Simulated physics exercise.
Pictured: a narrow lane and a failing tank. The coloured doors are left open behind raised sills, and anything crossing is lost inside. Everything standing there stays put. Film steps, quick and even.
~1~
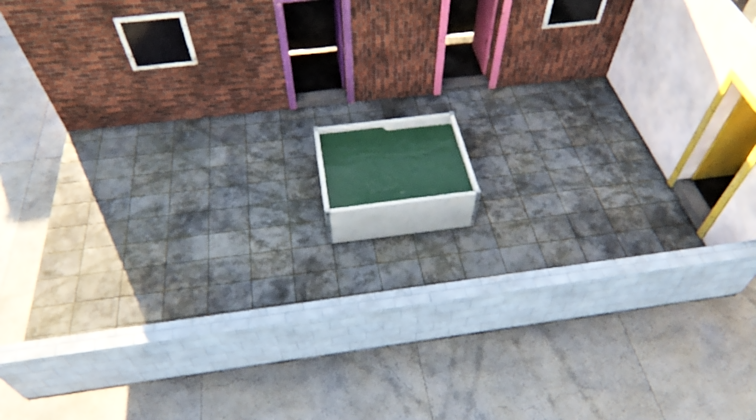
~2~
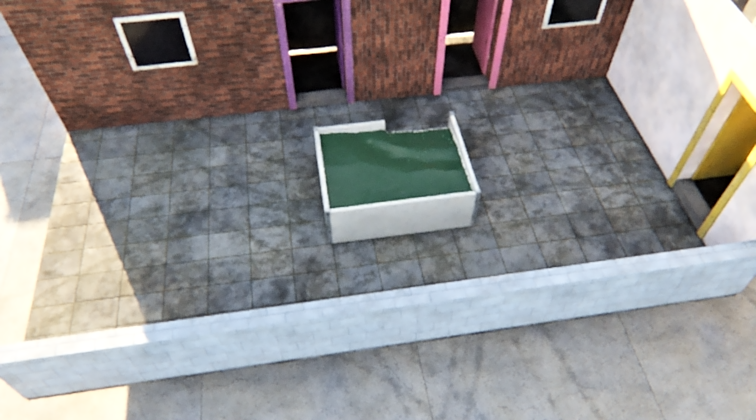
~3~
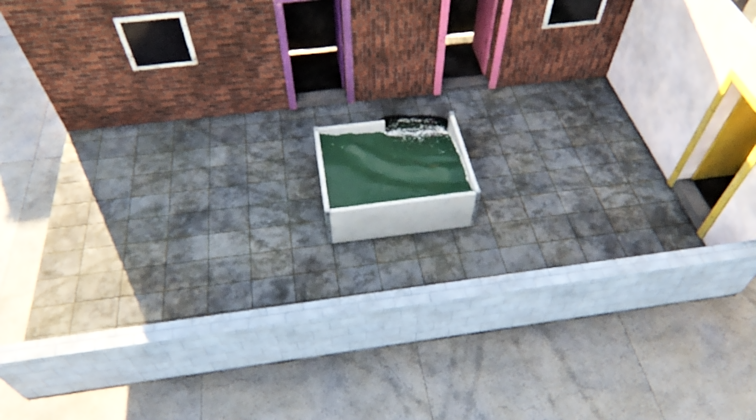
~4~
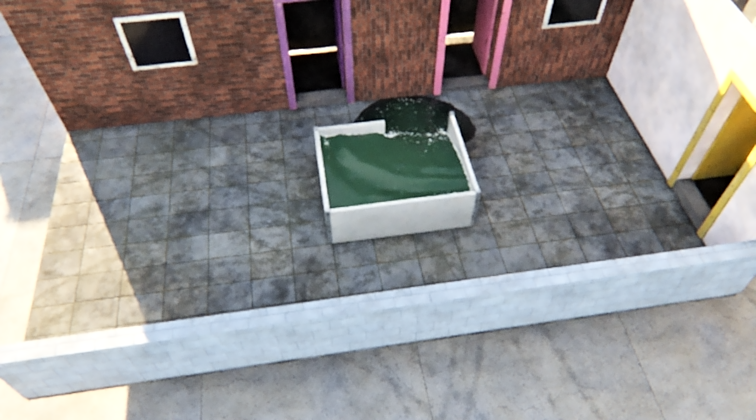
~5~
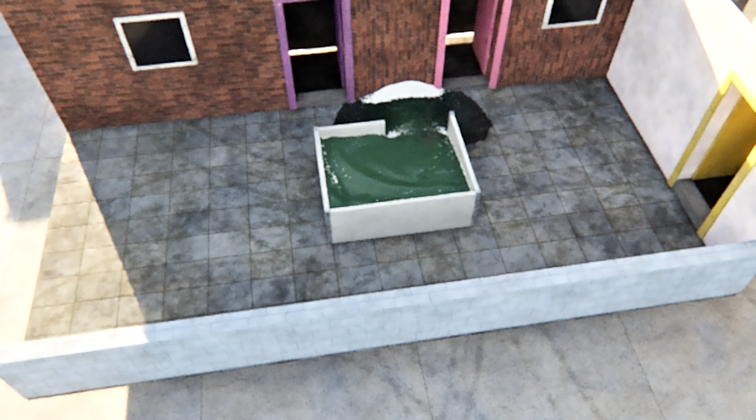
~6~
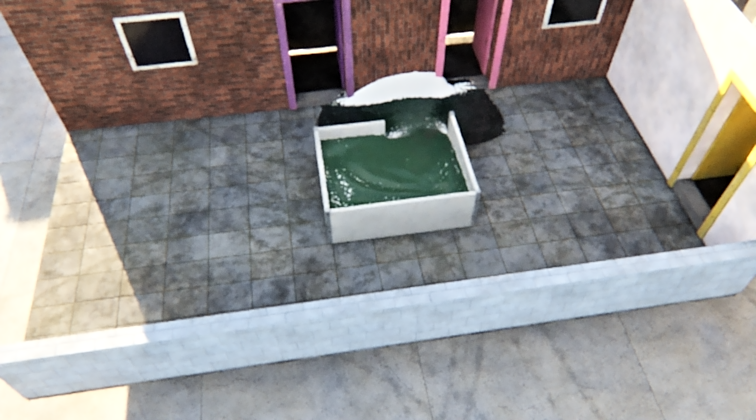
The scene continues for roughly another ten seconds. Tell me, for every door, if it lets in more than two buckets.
One by one: The yellow door will receive two buckets or fewer; the purple door will receive two buckets or fewer; the pink door will receive over two buckets.
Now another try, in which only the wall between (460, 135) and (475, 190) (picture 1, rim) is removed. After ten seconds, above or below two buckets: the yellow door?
Result - yellow overshoots.
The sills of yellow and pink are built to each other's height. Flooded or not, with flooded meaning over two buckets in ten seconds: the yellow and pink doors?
Taking them in turn, the yellow door comes in under while the pink door tops the mark.
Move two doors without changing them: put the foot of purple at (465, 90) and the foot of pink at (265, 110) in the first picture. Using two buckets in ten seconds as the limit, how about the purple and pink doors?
As I see it, the purple door exceeds the limit while the pink door stays within limit.
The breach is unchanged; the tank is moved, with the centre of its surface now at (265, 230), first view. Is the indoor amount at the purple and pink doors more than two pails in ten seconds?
Then: The purple one exceeds the threshold; the pink one falls short.
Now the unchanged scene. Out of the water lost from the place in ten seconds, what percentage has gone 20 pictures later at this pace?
My estimate is roughly 30 percent.
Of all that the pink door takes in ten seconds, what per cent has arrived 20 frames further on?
I'd put it at about 90 per cent.
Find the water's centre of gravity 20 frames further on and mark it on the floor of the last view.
Roughly (421, 154).
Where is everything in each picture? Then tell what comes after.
The first picture shows the water tank at (393, 163) is whole and still.
In the second picture, water pours out on the water tank's far side and has run to a hidden place.
In the third picture, water pours out on the water tank's far side and has run to a hidden place.
In the fourth picture, the front is at (392, 99), out from the gap on the water tank's far side.
In the fifth picture, the front is at (454, 92), out from the gap on the water tank's far side.
In the sixth picture, the front is at (477, 90), out from the gap on the water tank's far side.
A moment on, water covers 15 % of the floor; the yellow door not reached, the purple door wet at the sill, nothing in, the pink door over two buckets in.
Next, water covers 30 % of the floor; the yellow door not reached, the purple door under two buckets in, the pink door over two buckets in.
Then, water covers 55 % of the floor; the yellow door wet at the sill, nothing in, the purple door under two buckets in, the pink door far over two buckets in.
Later, water covers 75 % of the floor; the yellow door wet at the sill, nothing in, the purple door under two buckets in, the pink door far over two buckets in.
In the end, water covers 95 % of the floor; the yellow door wet at the sill, nothing in, the purple door under two buckets in, the pink door far over two buckets in.
